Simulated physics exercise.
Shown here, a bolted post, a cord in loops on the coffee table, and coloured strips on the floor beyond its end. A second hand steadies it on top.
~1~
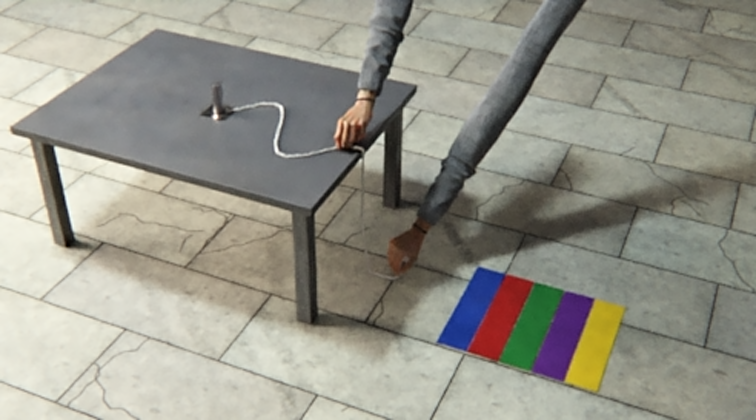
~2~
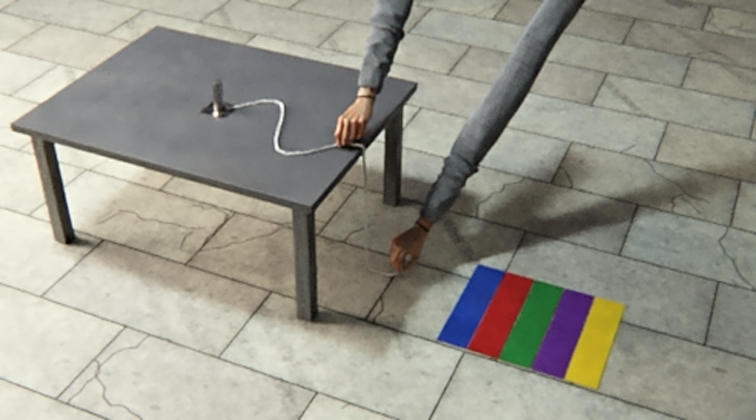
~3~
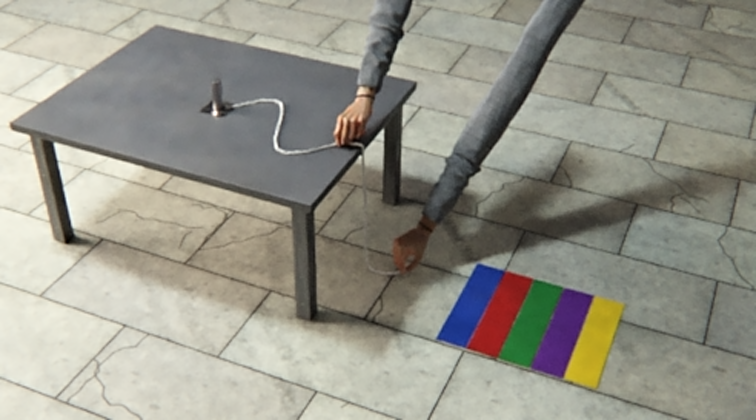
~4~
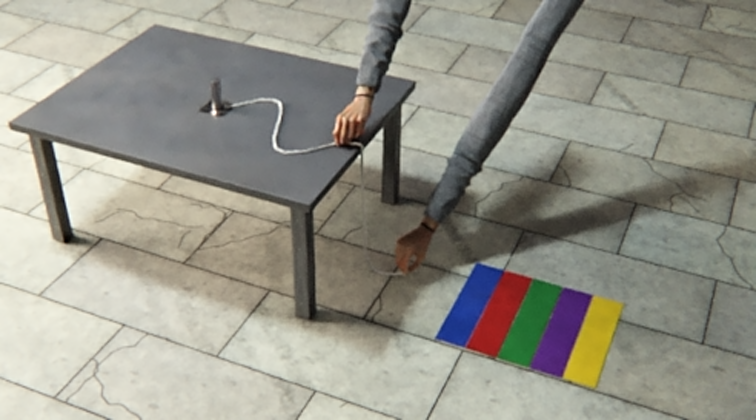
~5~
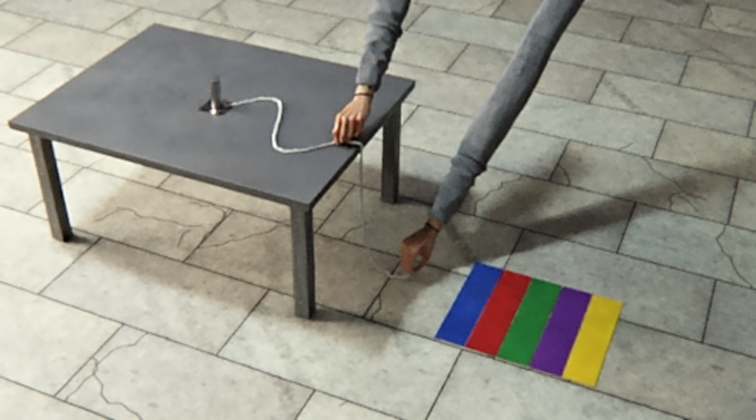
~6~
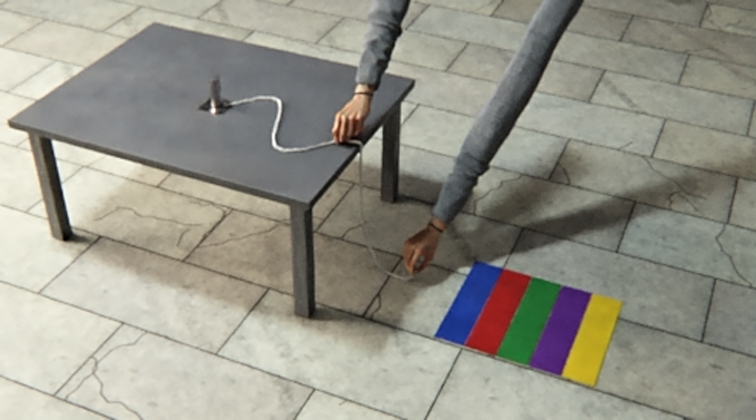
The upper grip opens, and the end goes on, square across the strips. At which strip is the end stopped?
It gets as far as the yellow strip.
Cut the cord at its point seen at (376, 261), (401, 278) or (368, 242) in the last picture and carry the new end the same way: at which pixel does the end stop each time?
In that order: (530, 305), (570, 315) and (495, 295).
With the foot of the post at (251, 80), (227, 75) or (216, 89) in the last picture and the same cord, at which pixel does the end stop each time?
In that order: (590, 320), (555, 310) and (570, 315).
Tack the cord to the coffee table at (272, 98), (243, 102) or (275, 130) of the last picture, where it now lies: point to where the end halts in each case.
Near (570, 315), (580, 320) and (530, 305).
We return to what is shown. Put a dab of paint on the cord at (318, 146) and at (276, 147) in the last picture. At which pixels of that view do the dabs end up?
At (397, 169), then (359, 144).
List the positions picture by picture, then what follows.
The first frame shows end (400, 272); blue (459, 332); red (490, 341); green (521, 351); purple (554, 360); yellow (587, 370).
The second frame shows end (402, 270); cord through (253, 104) (281, 123) (293, 154) (358, 146) (366, 203) (367, 259).
The third frame shows end (405, 271).
The fourth frame shows end (408, 271); cord through (252, 103) (279, 122) (292, 153) (357, 145) (363, 201) (367, 258).
The fifth frame shows end (413, 272).
The sixth frame shows end (416, 272); cord through (251, 101) (278, 120) (291, 151) (356, 143) (361, 199) (374, 256).
Early on, end near (536, 306); over green.
Midway, end near (572, 317); over purple.
At the end of the slack, end near (594, 323); over yellow. The yellow one.
